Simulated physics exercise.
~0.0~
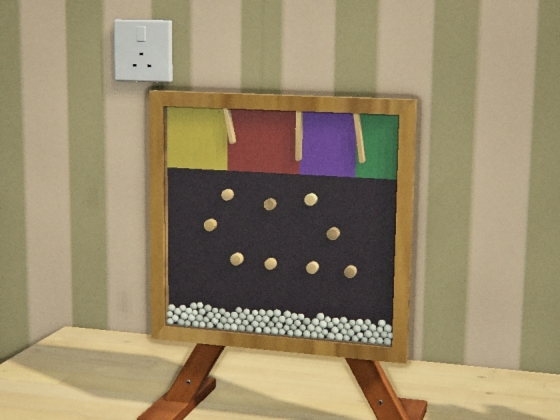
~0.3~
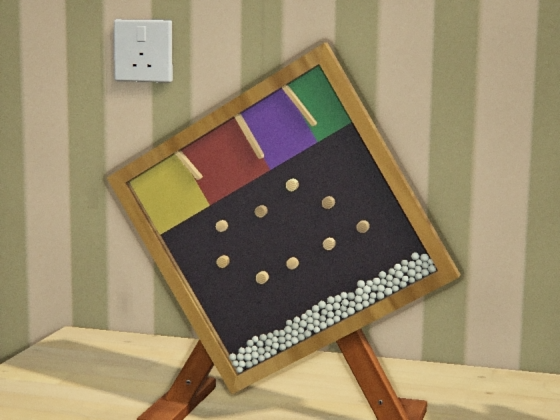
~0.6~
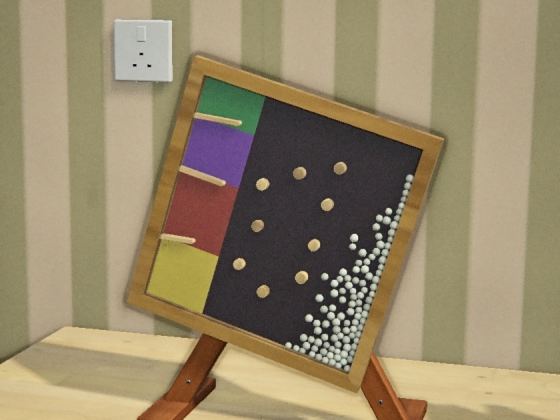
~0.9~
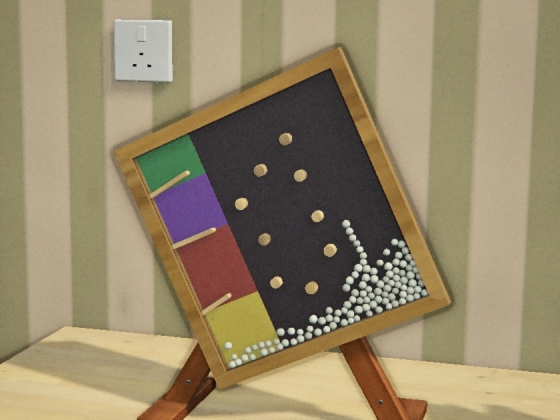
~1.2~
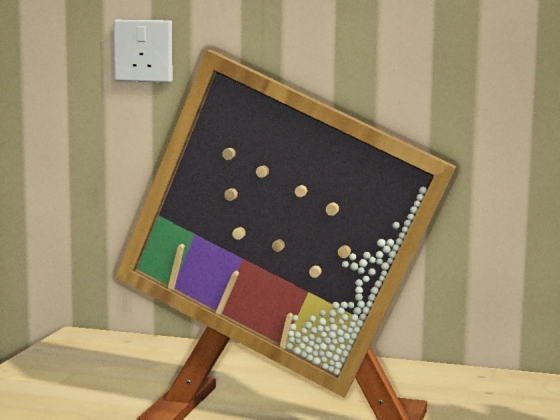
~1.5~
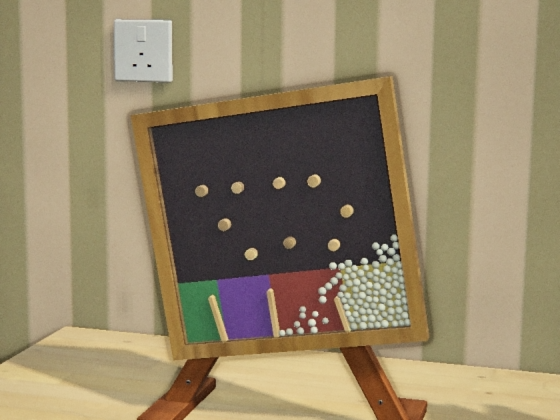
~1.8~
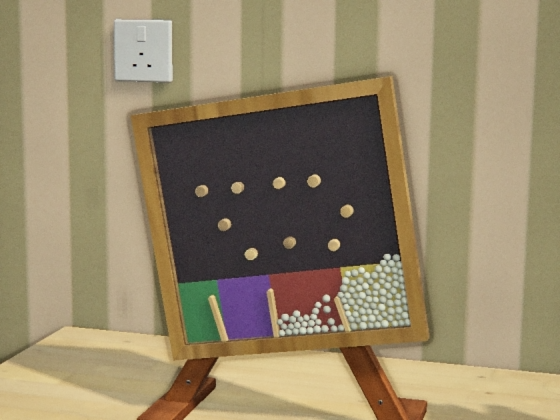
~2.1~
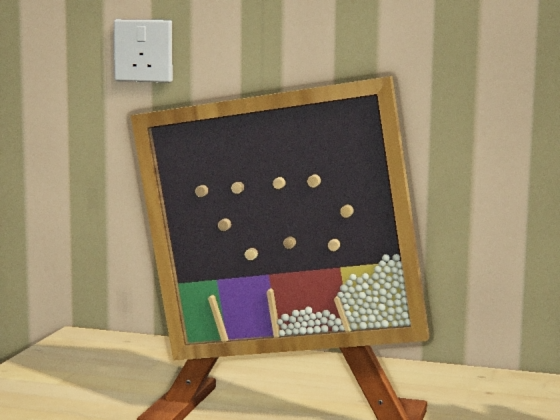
On a pale wooden tabletop before a green-and-beige striped wall with a white socket, a still camera faces a square wood-framed case on reddish-brown legs. Behind its clear front are a dark panel with round pegs, yellow, red, purple and green pockets along the top, and small white beads along the bottom. The case turns anticlockwise, and the beads slide and pile up along the right side. As the pockets swing down the left side to the bottom, beads tumble into yellow, then some spill into red. The case stops slightly tilted, with yellow heaped, red partly filled, and purple and green empty.
